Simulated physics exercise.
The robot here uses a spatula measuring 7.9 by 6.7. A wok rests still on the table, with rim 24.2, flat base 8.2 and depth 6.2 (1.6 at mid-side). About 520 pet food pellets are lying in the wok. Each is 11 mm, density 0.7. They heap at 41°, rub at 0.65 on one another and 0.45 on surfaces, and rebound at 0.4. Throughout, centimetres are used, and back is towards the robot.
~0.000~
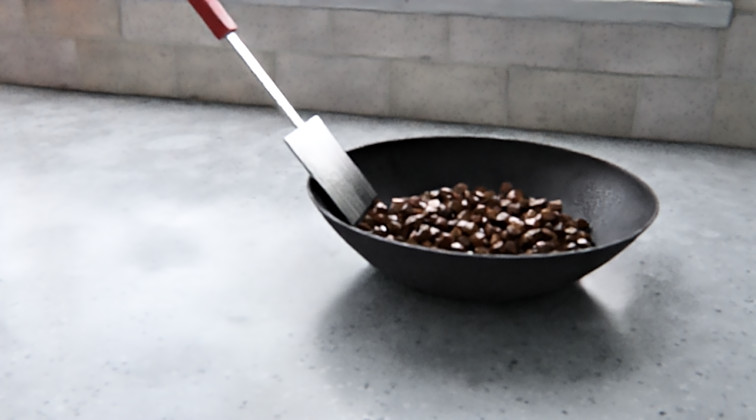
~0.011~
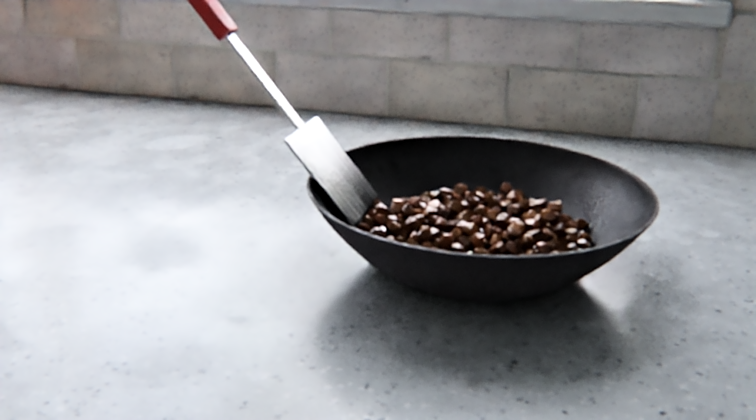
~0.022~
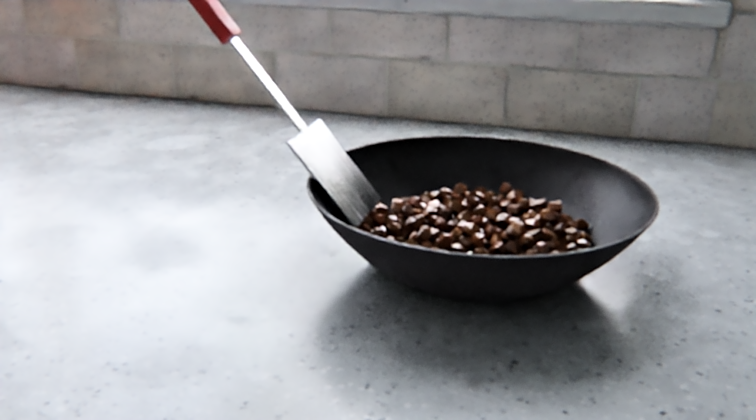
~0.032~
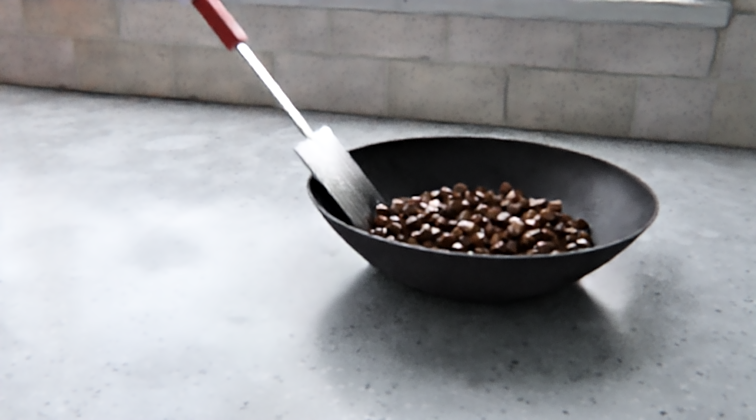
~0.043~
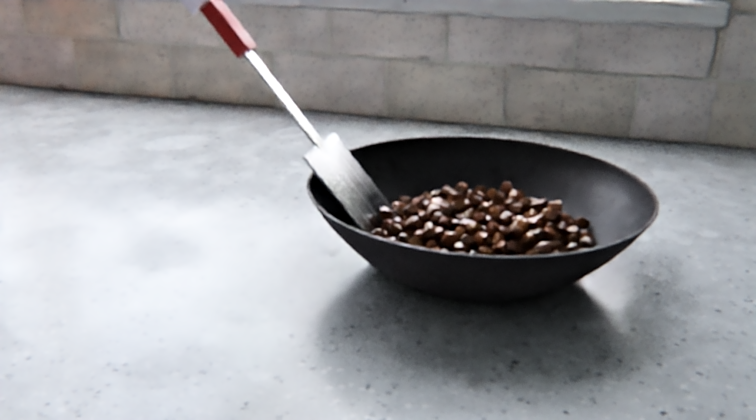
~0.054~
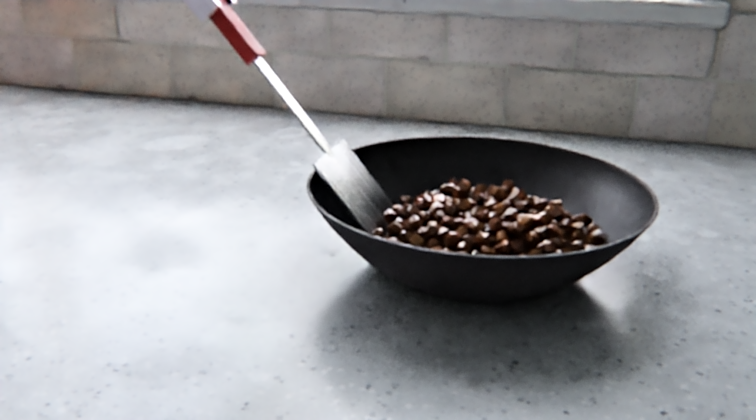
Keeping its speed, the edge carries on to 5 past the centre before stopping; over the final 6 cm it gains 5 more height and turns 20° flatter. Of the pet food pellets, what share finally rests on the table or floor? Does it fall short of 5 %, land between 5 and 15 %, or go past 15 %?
It falls short of 5 %.
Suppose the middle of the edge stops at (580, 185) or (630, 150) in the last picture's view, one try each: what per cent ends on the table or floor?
Close to 20 and close to 45 per cent, respectively.
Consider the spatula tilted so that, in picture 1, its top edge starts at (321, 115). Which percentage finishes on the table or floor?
Some 5 per cent.
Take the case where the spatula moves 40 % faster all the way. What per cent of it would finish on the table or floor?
Roughly 15 in a hundred.
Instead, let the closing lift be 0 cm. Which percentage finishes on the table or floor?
About 10 per cent.
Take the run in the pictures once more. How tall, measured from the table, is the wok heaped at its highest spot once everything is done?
Height at rest: Roughly 8.0 cm.
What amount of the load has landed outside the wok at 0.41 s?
Some 2 per cent of the load.
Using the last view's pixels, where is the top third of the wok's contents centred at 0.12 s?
Centre estimated at around (532, 221).
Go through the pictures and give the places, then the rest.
In the first picture, spatula top edge at (300, 127), sloping 50°; upper third of the load around (478, 222), from x 365 to 585, top at y 190; 515 in the wok.
In the second picture, spatula top edge at (301, 128), sloping 50°; upper third of the load around (478, 222), from x 365 to 585, top at y 190.
In the third picture, spatula top edge at (304, 131), sloping 50°; upper third of the load around (478, 223), from x 365 to 585, top at y 190.
In the fourth picture, spatula top edge at (311, 137), sloping 50°; upper third of the load around (478, 222), from x 370 to 585, top at y 190.
In the fifth picture, spatula top edge at (319, 145), sloping 50°; upper third of the load around (481, 221), from x 370 to 585, top at y 190.
In the sixth picture, spatula top edge at (328, 152), sloping 50°; upper third of the load around (486, 220), from x 370 to 600, top at y 185; 515 in the wok.
After 0.12 s, sloping 50°, highest piece 6 above the table; 515 in the wok.
After 0.18 s, sloping 41°, highest piece 7 above the table; 515 in the wok.
After 0.41 s, sloping 30°, highest piece 8 above the table; 504 in the wok, 6 on the table or floor, 5 on the blade or in flight.
After 1.46 s, sloping 30°, highest piece 8 above the table; 504 in the wok, 11 on the table or floor.
At rest, 504 in the wok, 11 on the table or floor. That is 2 % on the table or floor.
